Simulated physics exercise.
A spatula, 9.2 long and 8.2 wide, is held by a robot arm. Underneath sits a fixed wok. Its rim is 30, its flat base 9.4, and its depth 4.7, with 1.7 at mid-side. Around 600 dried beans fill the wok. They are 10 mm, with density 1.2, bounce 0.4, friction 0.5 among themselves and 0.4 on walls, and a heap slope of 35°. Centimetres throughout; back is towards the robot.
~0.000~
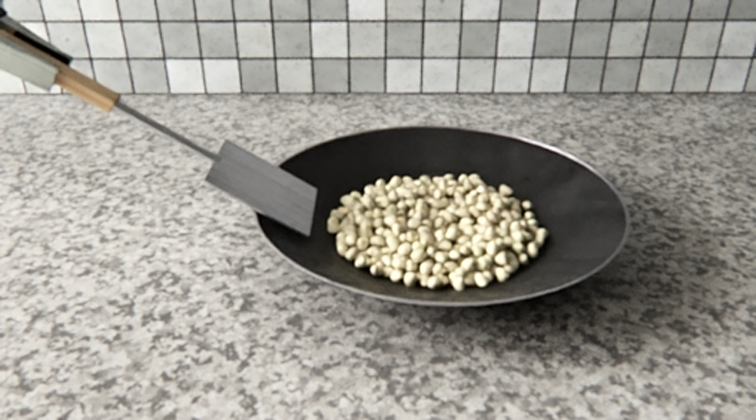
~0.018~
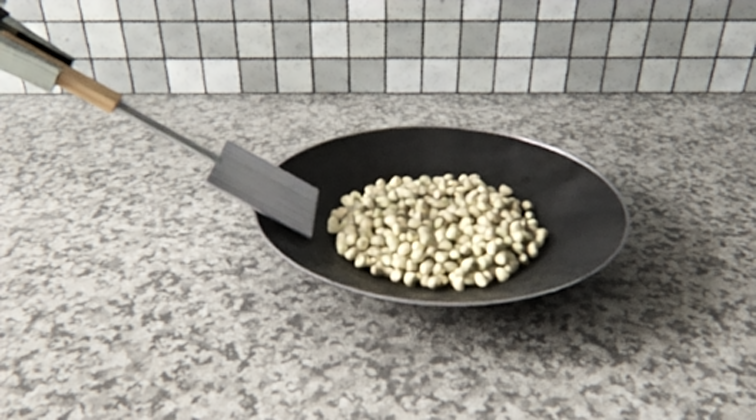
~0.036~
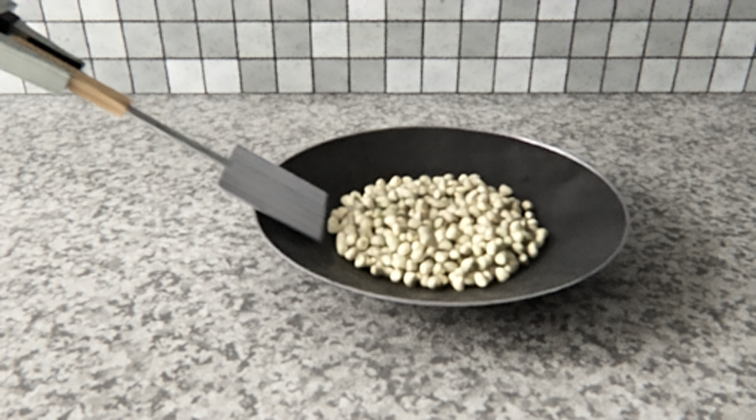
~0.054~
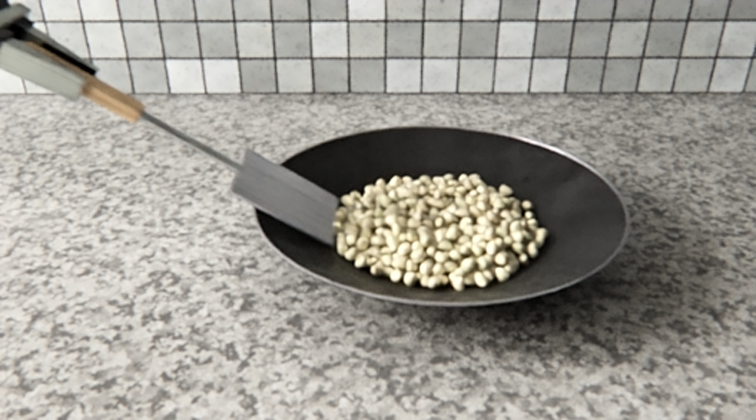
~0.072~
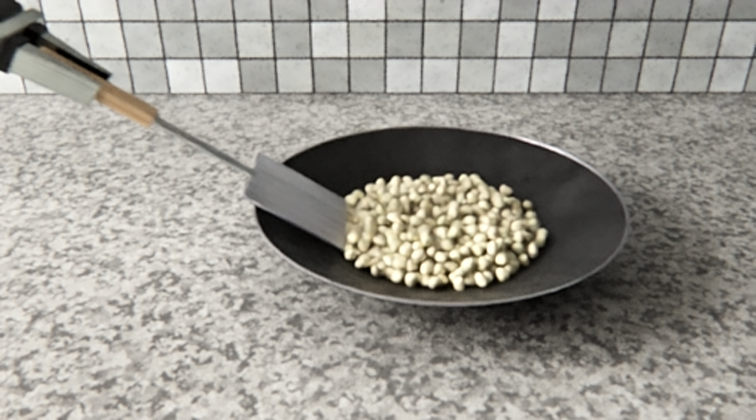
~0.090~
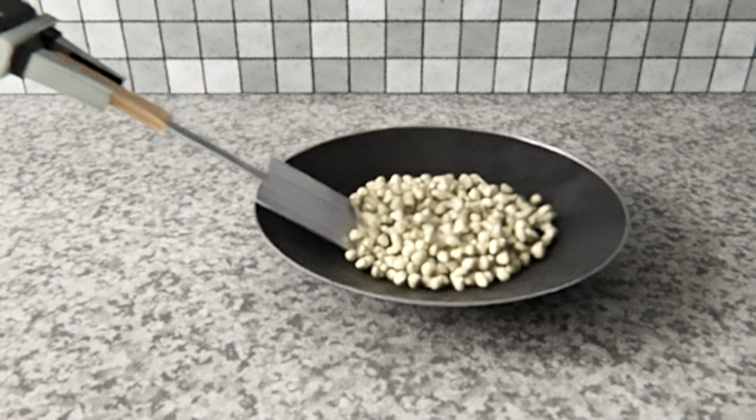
On a speckled grey countertop before a tiled wall, a robot arm holds a metal spatula at the left of a dark wok of pale beans, pauses, then slides it rightward into the pile, nudging the nearest beans right.
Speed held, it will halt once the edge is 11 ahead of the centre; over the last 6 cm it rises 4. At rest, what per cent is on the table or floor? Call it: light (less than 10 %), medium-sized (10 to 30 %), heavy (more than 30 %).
It comes out medium-sized.
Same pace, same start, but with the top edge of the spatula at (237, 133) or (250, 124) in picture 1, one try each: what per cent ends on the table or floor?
About 20 and 25 per cent.
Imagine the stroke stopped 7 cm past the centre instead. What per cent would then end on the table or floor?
I'd expect close to 0 per cent then.
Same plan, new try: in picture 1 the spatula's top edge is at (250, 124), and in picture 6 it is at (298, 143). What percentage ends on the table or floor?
Some 25 percent ends up on the table or floor.
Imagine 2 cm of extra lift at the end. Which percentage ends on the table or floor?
30 %.
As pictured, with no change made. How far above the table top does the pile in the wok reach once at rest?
Close to 5.5 centimetres high.
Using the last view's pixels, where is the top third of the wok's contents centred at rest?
Roughly at (552, 207).
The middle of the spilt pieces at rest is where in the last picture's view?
It ends up around (664, 235).
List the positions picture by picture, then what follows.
In the first frame, spatula top edge at (215, 159), sloping 33°; upper third of the load around (439, 218), from x 335 to 540, top at y 180; 601 in the wok.
In the second frame, spatula top edge at (216, 159), sloping 33°; upper third of the load around (439, 218), from x 335 to 540, top at y 180.
In the third frame, spatula top edge at (226, 163), sloping 33°; upper third of the load around (439, 218), from x 335 to 540, top at y 180.
In the fourth frame, spatula top edge at (238, 168), sloping 33°; upper third of the load around (439, 218), from x 340 to 540, top at y 180.
In the fifth frame, spatula top edge at (251, 173), sloping 33°; upper third of the load around (441, 216), from x 350 to 540, top at y 180.
In the sixth frame, spatula top edge at (263, 176), sloping 33°; upper third of the load around (448, 217), from x 350 to 550, top at y 180; 601 in the wok.
By 0.21 s, sloping 33°, highest piece 5 above the table; 601 in the wok.
By 0.34 s, sloping 33°, highest piece 7 above the table; 585 in the wok, 2 on the table or floor, 14 on the blade or in flight.
By 0.60 s, sloping 33°, highest piece 6 above the table; 476 in the wok, 123 on the table or floor, 2 on the blade or in flight.
By 1.65 s, sloping 33°, highest piece 5 above the table; 476 in the wok, 125 on the table or floor.
Final count, 476 in the wok, 125 on the table or floor. That is 21 % on the table or floor.
